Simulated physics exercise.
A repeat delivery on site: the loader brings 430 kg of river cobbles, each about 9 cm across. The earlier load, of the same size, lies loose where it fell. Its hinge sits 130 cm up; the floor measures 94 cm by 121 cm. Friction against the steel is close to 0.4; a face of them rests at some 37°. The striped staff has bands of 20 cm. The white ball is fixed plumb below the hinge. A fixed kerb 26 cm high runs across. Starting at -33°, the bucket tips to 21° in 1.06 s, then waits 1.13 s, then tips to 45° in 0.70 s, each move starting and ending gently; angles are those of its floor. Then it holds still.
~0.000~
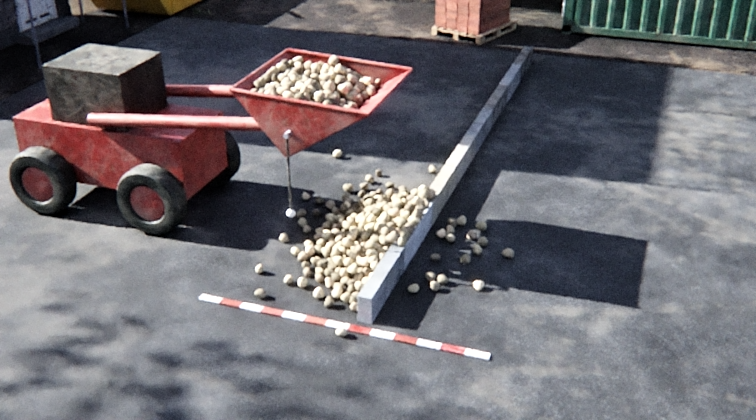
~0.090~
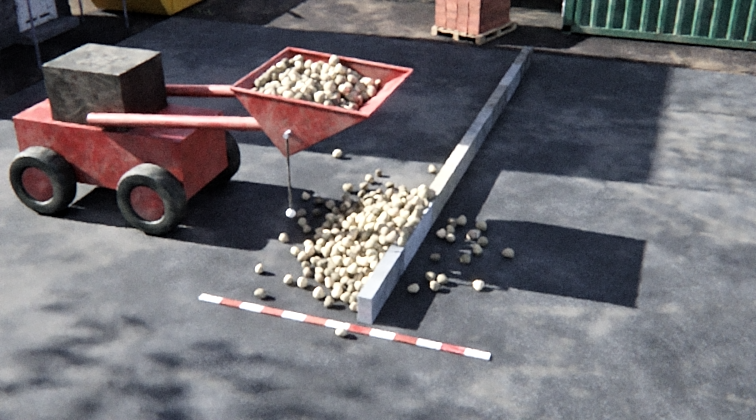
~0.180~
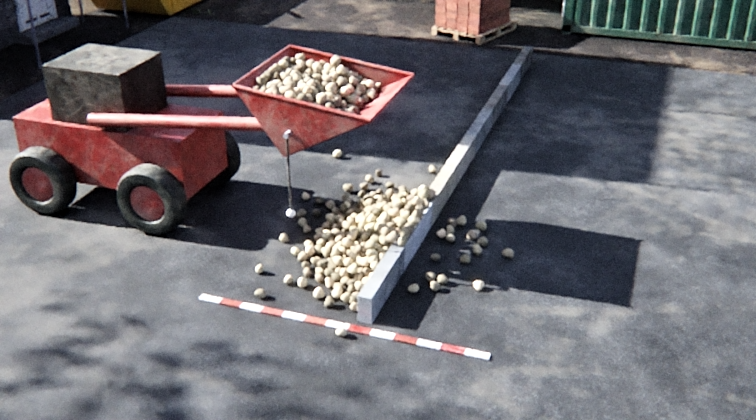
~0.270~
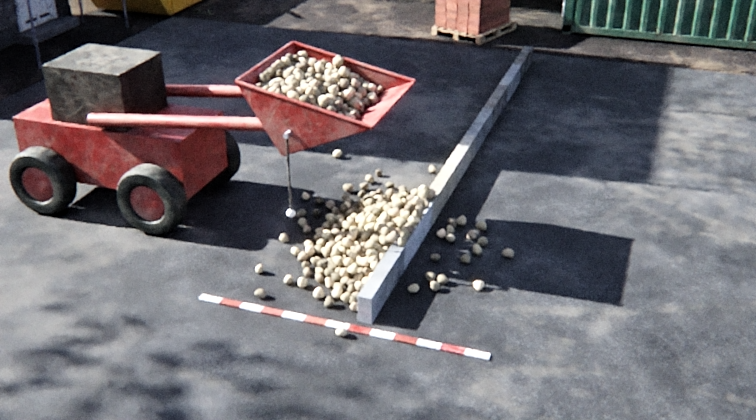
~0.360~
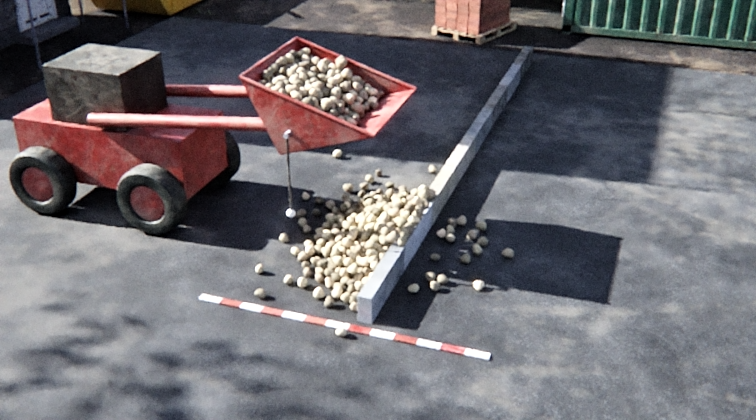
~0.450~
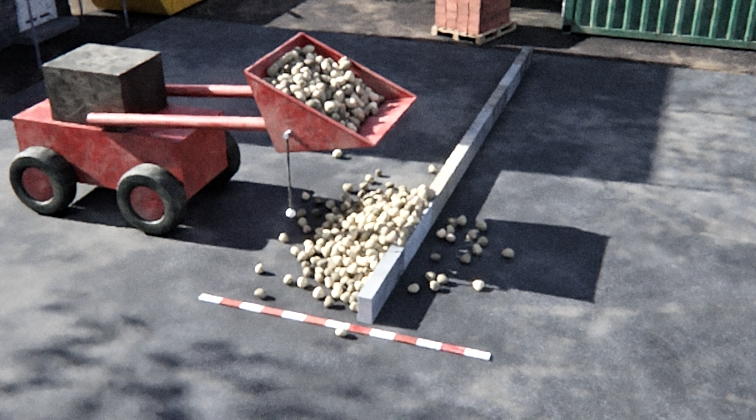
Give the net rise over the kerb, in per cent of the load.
Close to 68 parts in a hundred.
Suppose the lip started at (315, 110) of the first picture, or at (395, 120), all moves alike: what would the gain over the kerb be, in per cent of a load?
About 0 and 95 per cent.
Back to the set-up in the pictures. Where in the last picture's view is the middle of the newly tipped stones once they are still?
Around (437, 241).
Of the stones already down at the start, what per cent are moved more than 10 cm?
Roughly 5 per cent of them.
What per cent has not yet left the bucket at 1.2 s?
About 95 per cent.
After 0.8 s the floor is at 13°; in per cent of one load, 100 in the bucket, 96 on this side of the kerb, 4 over the kerb; the foremost stones are at (476, 253).
After 1.2 s the floor is at 21°; in per cent of one load, 95 in the bucket, 101 on this side of the kerb, 4 over the kerb; the foremost stones are at (476, 253).
After 3.3 s the floor is at 45°; in per cent of one load, 0 in the bucket, 128 on this side of the kerb, 72 over the kerb; the foremost stones are at (555, 260).
After 6.1 s the floor is at 45°; in per cent of one load, 0 in the bucket, 128 on this side of the kerb, 72 over the kerb; the foremost stones are at (557, 260). Net gain over the kerb, 68.
